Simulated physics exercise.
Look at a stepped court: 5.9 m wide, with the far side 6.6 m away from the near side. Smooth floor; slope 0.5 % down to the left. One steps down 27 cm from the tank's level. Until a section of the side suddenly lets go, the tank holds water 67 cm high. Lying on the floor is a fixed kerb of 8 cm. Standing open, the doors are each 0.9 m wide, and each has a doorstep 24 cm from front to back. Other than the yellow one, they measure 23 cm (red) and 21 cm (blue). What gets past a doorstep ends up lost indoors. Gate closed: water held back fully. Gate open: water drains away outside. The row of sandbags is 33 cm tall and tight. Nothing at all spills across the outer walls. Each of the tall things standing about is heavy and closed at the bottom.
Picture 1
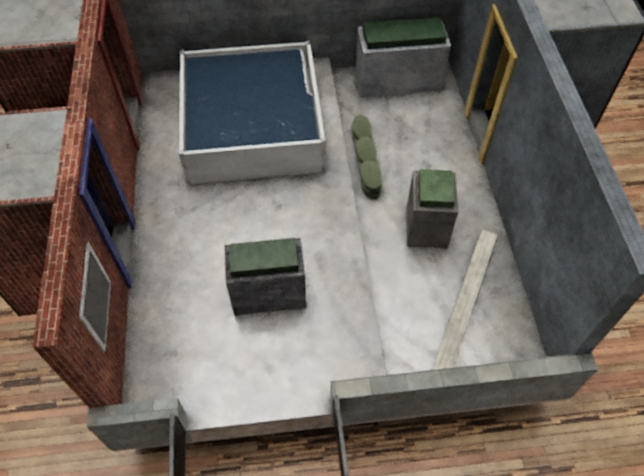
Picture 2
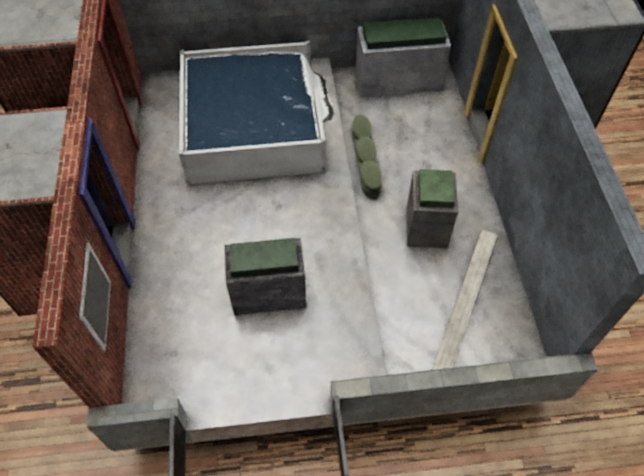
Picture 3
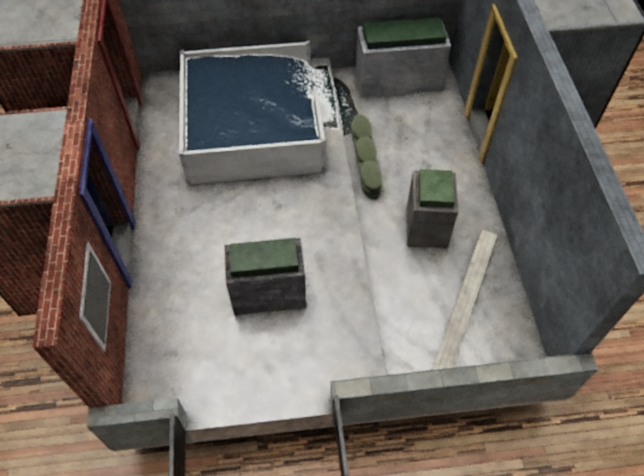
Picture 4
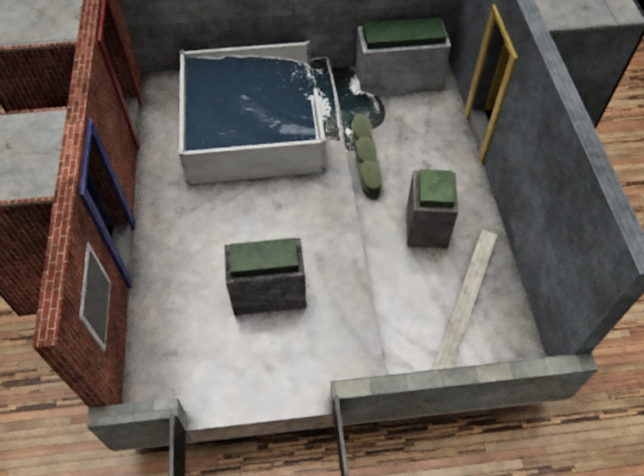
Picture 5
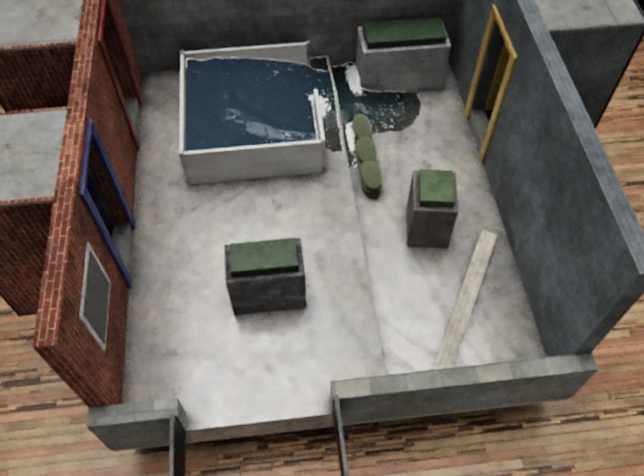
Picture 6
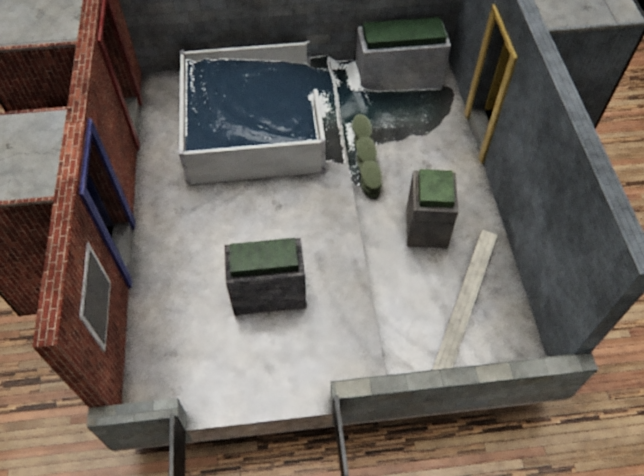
A grey-floored, walled court with a red brick left side is seen from above in a fixed, high view. A pale tank of dark blue water fills the back left, with green-topped grey blocks, rounded green bushes and a pale plank around the floor, a blue-framed opening left and a yellow door right. Water breaks through the tank's right side, foaming, then spreads past the bushes and rightward across the floor in a dark sheet.
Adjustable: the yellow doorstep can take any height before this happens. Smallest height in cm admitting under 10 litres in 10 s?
Roughly 28 centimetres.
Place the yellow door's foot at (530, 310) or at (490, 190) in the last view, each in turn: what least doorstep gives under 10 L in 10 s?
Roughly 22 cm for the first and 16 cm for the second.
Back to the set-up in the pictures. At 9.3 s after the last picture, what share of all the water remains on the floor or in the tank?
Water still present: Approx. 100 %.
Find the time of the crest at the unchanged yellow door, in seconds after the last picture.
Crest at t of about 1.8 s.
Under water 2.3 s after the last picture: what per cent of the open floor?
Near 35 per cent is wet.
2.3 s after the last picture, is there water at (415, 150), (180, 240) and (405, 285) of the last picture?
In that order: Under water, still dry, wet.
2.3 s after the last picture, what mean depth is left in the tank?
Roughly 34 cm.
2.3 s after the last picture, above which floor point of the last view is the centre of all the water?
Roughly (328, 123).
Then, 0.7 s after the last picture water covers 15 % of the floor, deepest (59 cm) near (347, 90); 18 cm at the yellow door, 0 litres in over its 24 cm doorstep.
Then, 2.3 s after the last picture water covers 35 % of the floor, deepest (48 cm) near (335, 78); 27 cm at the yellow door, 19 litres in over its 24 cm doorstep.
Then, 9.3 s after the last picture water covers 55 % of the floor, deepest (27 cm) near (355, 189); 15 cm at the yellow door, 30 litres in over its 24 cm doorstep.
At the yellow door as built, the water peaked near 30 cm, 1.9 s after the last picture.
With a doorstep of 25.5 cm, 19 litres would have come in within the 10 s; with 30 cm, 3 litres. So under 10 litres takes about 28 cm.
